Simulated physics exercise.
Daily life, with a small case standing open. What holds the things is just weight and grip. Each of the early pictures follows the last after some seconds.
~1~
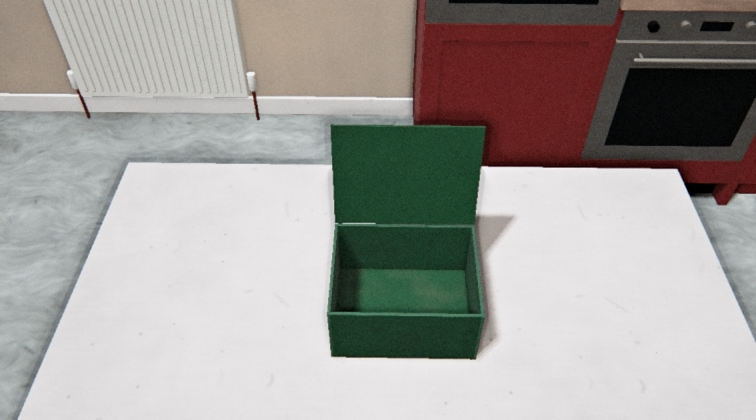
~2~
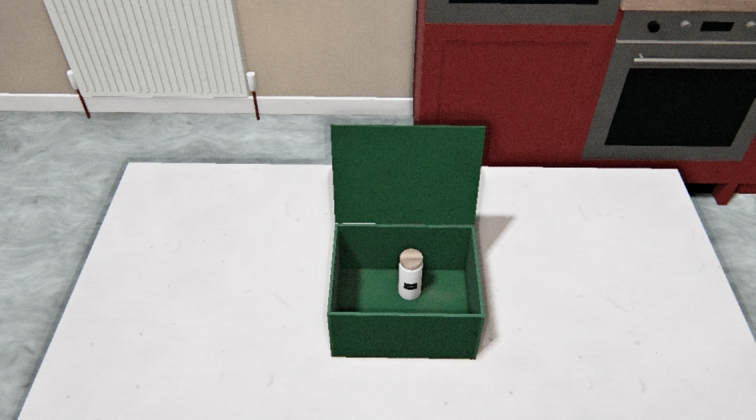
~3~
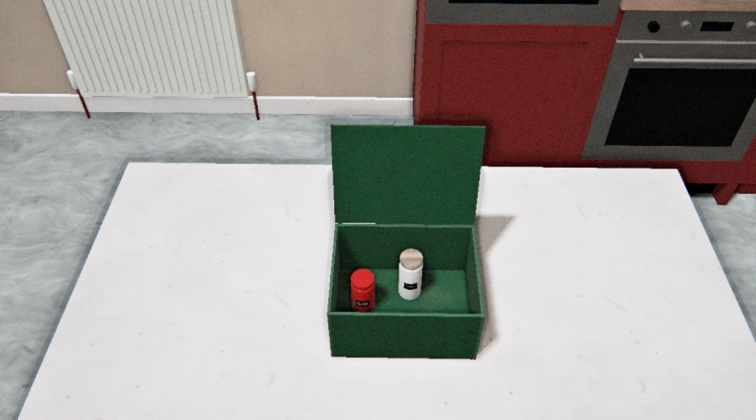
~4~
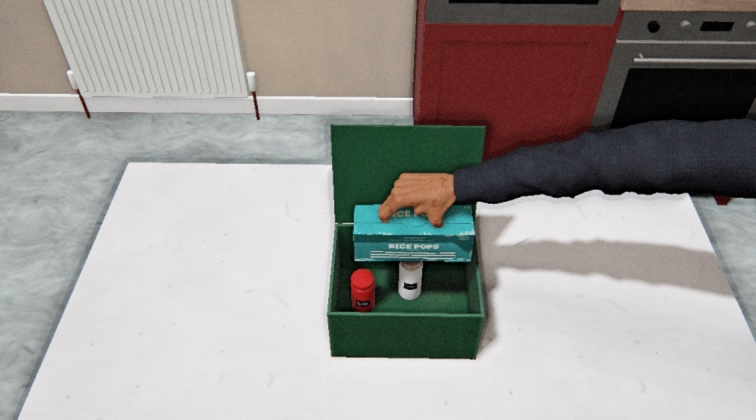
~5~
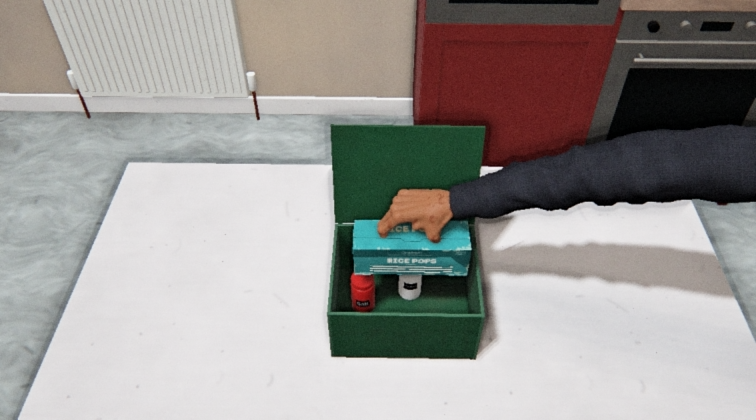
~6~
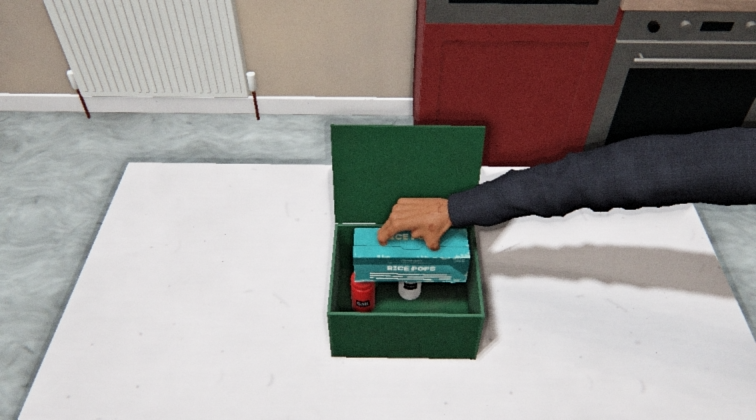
In a kitchen seen from above and in front, a white table stands before a pale radiator on the left and red cabinets with an oven on the right. An open green box sits on it, empty until a white shaker with a tan top appears inside, then a red one to its left. A dark-sleeved arm reaches in from the right, lowering a turquoise carton into the box behind the shakers, still gripping it.
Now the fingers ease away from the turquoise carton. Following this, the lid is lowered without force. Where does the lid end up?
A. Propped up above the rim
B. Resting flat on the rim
Option B: Resting flat on the rim.
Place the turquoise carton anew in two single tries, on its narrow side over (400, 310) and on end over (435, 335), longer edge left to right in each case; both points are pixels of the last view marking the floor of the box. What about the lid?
Try 1: Lid shut; try 2: Lid not shut.
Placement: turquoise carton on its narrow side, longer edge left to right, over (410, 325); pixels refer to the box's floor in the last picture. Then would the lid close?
After that, the lid lies down snugly.
Then, 0.50 s on from there, turquoise carton on its side near (398, 321).
Then, 1.50 s on from there, lid 66° above the rim; turquoise carton on its side near (397, 321).
Then, 2.00 s on from there, lid 24° above the rim; turquoise carton on its side near (397, 321).
Then, 3.10 s on from there, lid shut; turquoise carton on its side near (397, 321).
In the end, lid shut; toppled in the box, turquoise carton; the other 2 unmoved. At the end, from the last picture's camera, turquoise carton near (397, 321).
